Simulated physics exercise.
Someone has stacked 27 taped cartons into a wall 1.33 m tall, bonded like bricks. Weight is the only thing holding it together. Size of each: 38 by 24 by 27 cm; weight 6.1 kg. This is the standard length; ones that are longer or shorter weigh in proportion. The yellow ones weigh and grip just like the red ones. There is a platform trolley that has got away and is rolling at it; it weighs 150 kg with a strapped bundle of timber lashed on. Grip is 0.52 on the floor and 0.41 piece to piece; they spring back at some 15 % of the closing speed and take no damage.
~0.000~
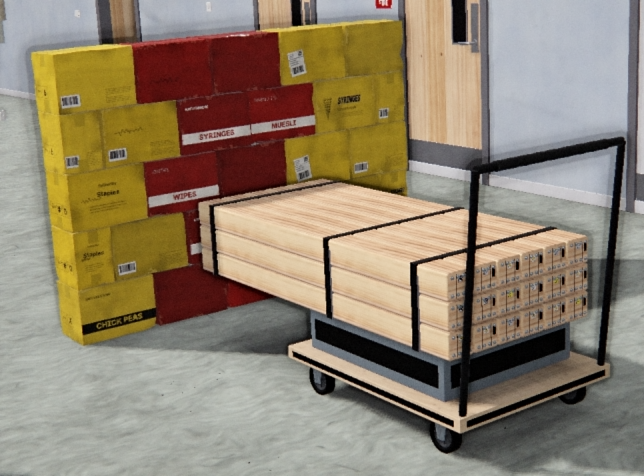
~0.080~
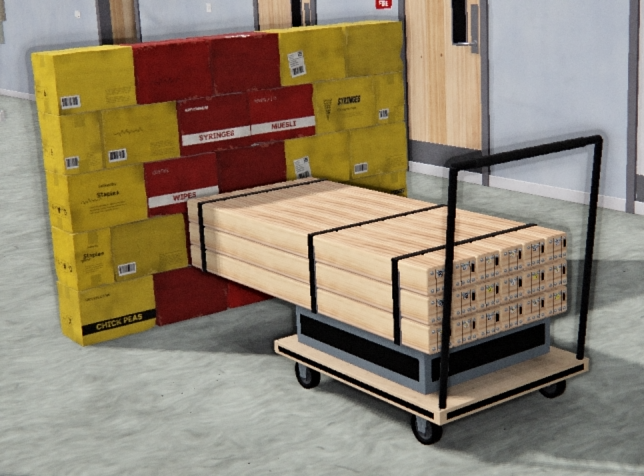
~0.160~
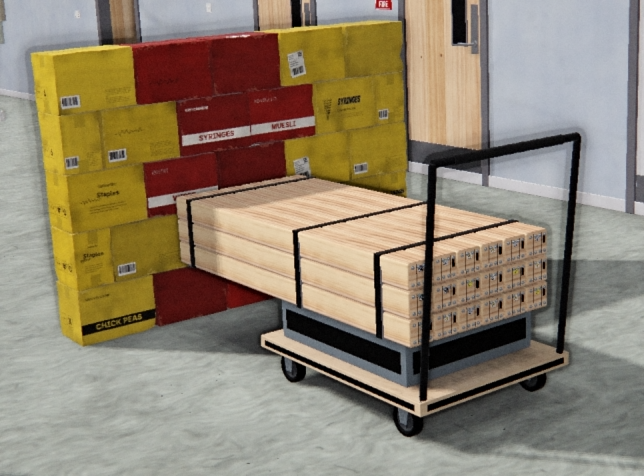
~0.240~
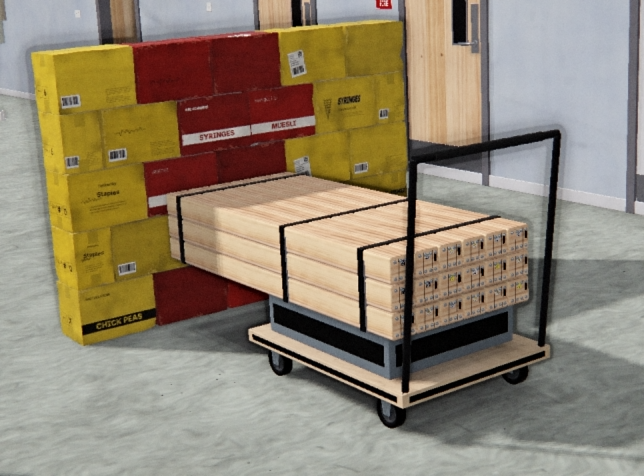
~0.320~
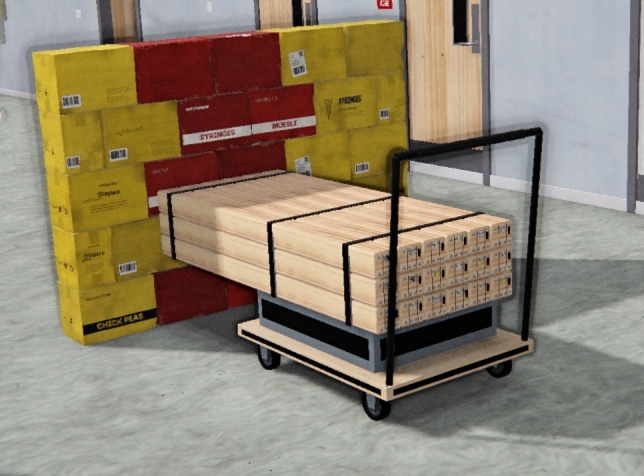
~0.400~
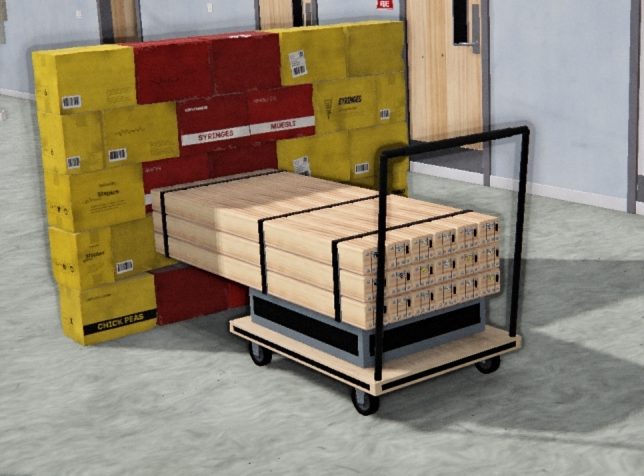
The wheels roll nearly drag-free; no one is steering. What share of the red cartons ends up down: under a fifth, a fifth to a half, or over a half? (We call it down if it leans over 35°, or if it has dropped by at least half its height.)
I reckon the count left down will sit above one half.
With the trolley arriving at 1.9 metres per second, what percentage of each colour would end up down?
Yellow 50%, red 90%.
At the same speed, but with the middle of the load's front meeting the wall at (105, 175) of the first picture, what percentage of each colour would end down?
In that case yellow 30, red 40 per cent.
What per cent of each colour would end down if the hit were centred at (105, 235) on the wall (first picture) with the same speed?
That would leave yellow at 40 % and red at 40 %.
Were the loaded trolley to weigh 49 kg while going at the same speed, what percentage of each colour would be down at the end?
Down at the end: Yellow 0 per cent, red 0 per cent.
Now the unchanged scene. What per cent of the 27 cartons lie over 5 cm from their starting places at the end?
Moved: 65 per cent.
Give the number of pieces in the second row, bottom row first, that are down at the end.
3, all told.
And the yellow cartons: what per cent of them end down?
Taking the yellow group, 50 in a hundred end up down.
By 0.78 s, load 21 cm past the wall's line, still rolling; none of the 10 red cartons down (0 of 27 in all colours); top red carton tilted 5°; top yellow carton moved 8 cm.
By 1.24 s, load 25 cm past the wall's line, stopped; 3 of the 10 red cartons down (8 of 27 in all colours); top red carton tilted 20°; top yellow carton tilted 18°.
By 1.58 s, load 24 cm past the wall's line, stopped; 8 of the 10 red cartons down (17 of 27 in all colours); top red carton tilted 54°, 42 cm lower; top yellow carton tilted 44°, 23 cm lower.
By 2.14 s, load 24 cm past the wall's line, stopped; 8 of the 10 red cartons down (17 of 27 in all colours); top red carton on its side; top yellow carton upside down.
When it is over (3.4 s), load 24 cm past the wall's line, stopped; 8 of the 10 red cartons down (17 of 27 in all colours); top red carton on its side; top yellow carton on its side. That is 80 per cent. In pixels of the last frame, middles, top red carton near (64, 179), top yellow carton near (304, 175).
